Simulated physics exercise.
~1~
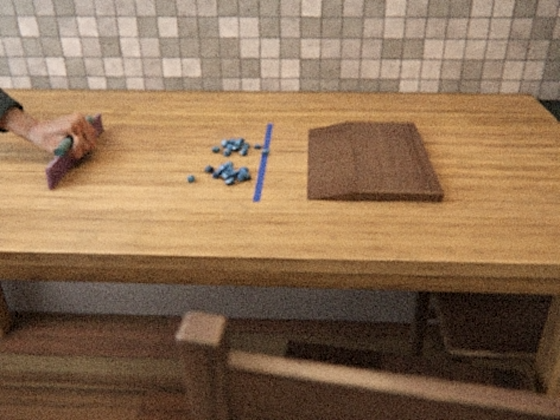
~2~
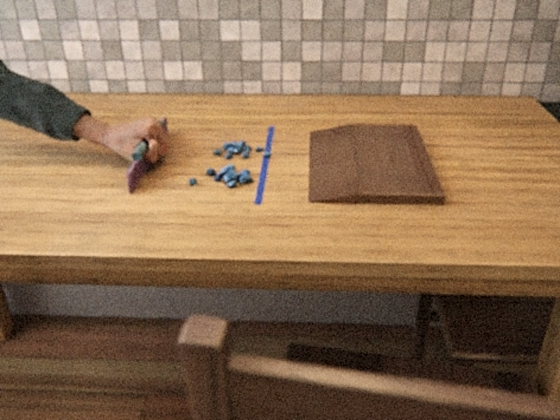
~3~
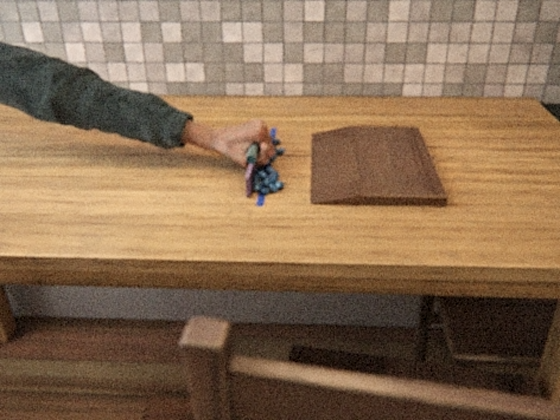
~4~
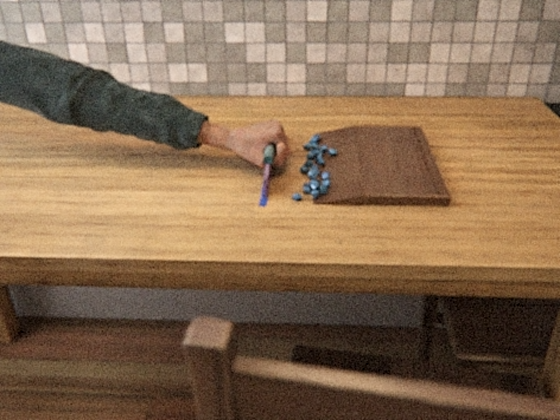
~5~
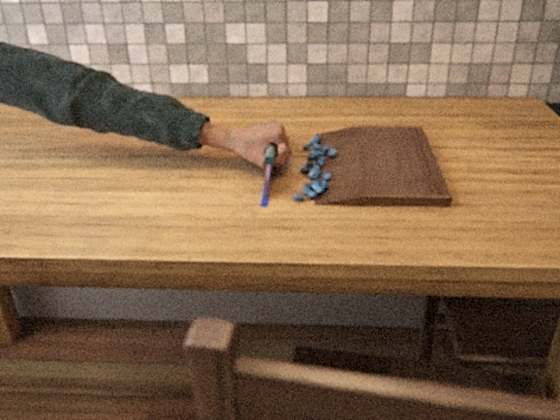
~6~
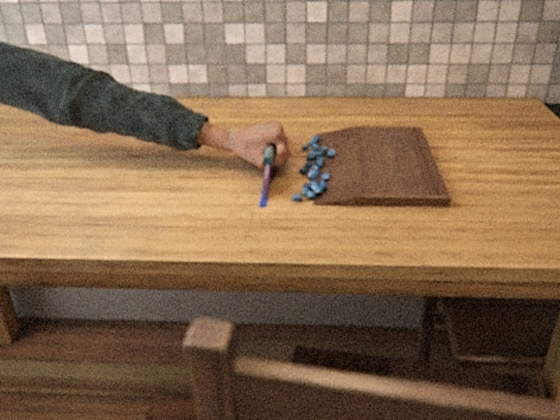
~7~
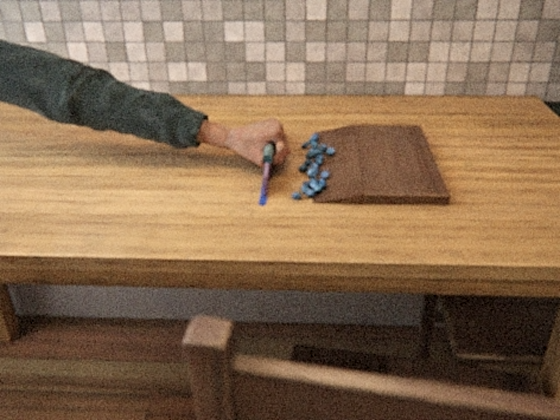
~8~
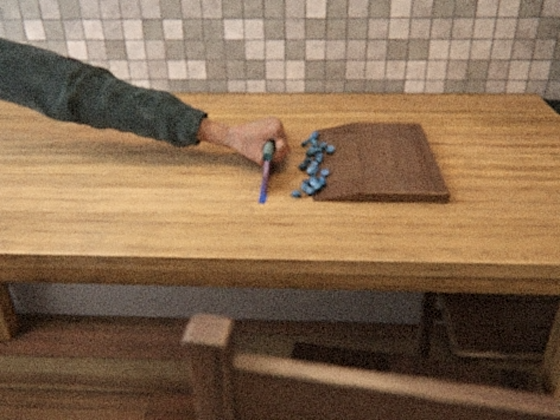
A hand holding a scraper swept two small clusters of blue pieces rightward across a wooden table and stopped at the blue tape, leaving the pieces at the ramp's near edge, some resting on its low end and most still short of it.
